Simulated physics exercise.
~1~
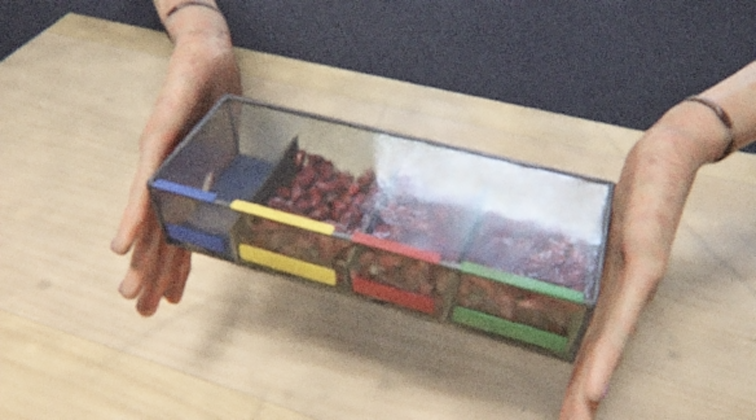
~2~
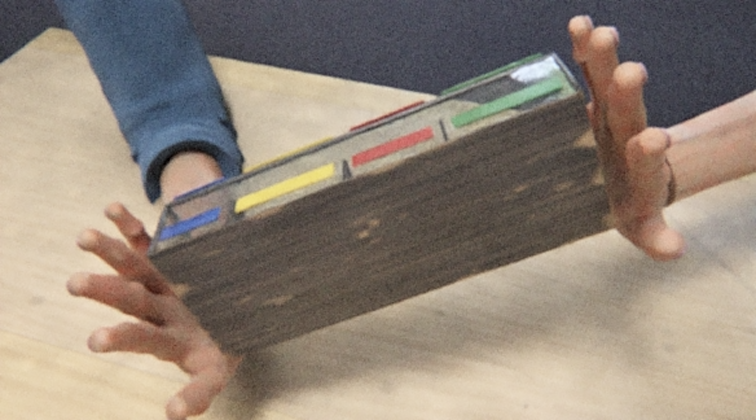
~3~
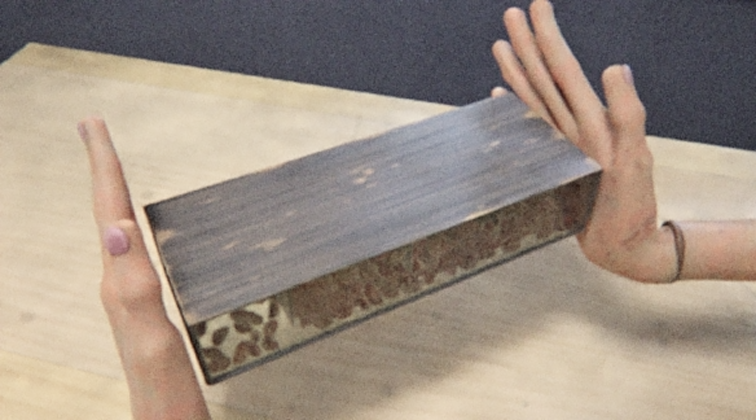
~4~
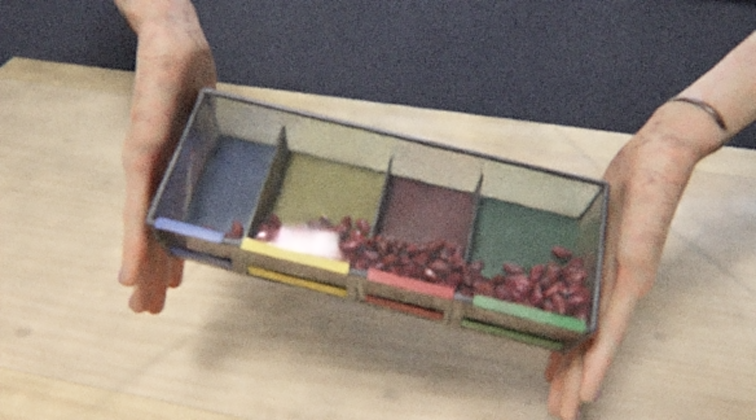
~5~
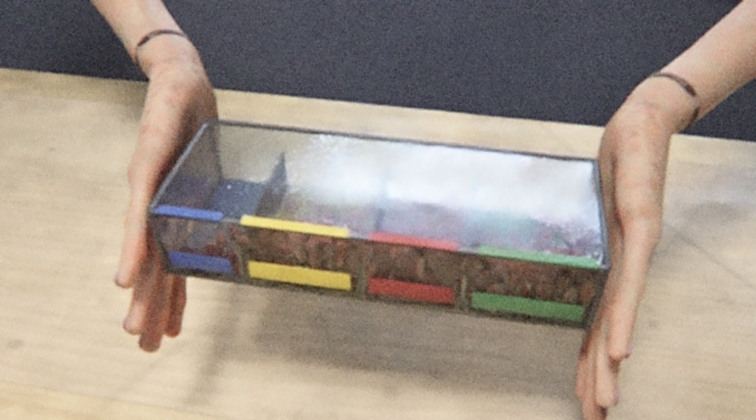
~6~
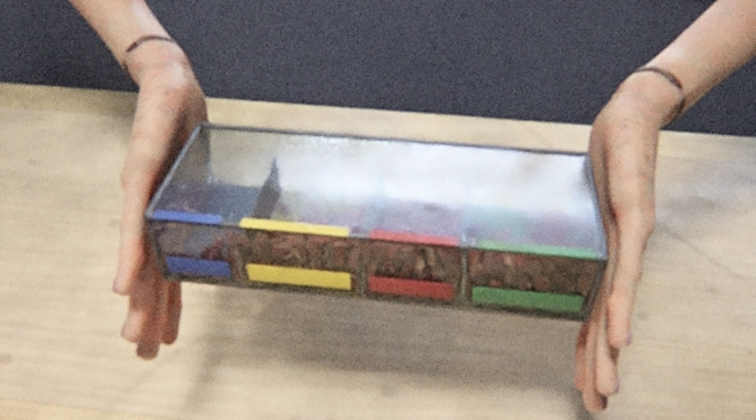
A divided clear-lidded box of red beans is turned upside down and back upright by two hands.
